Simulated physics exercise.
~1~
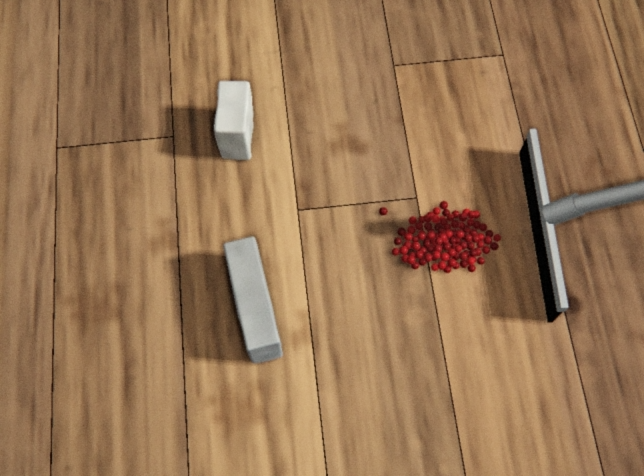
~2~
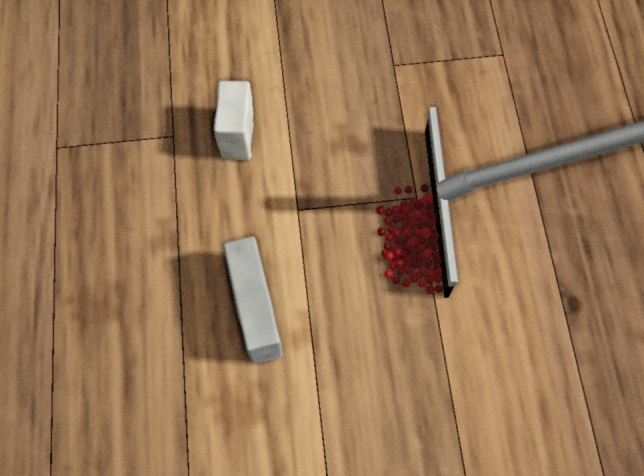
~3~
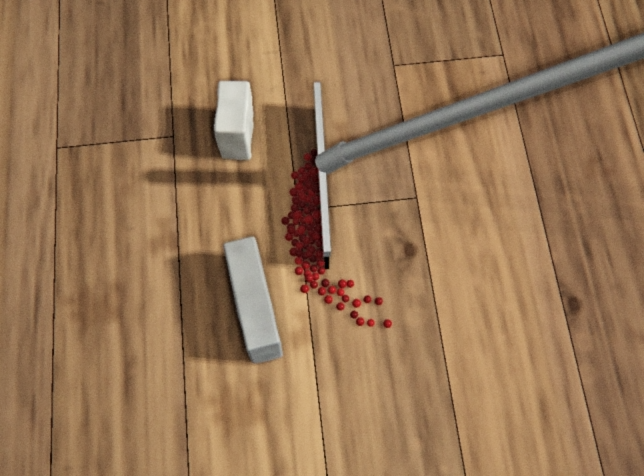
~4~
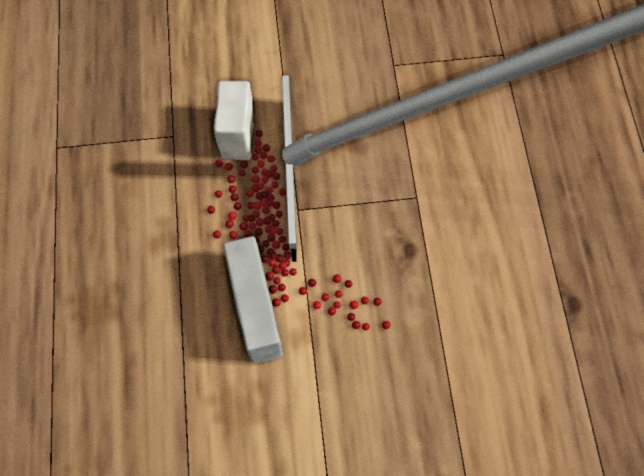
A squeegee on a grey handle pushed a pile of small red berries leftwards across a wooden floor towards two pale blocks, leaving some trailing behind, and stopped with most bunched before the blocks and a few in the gap.
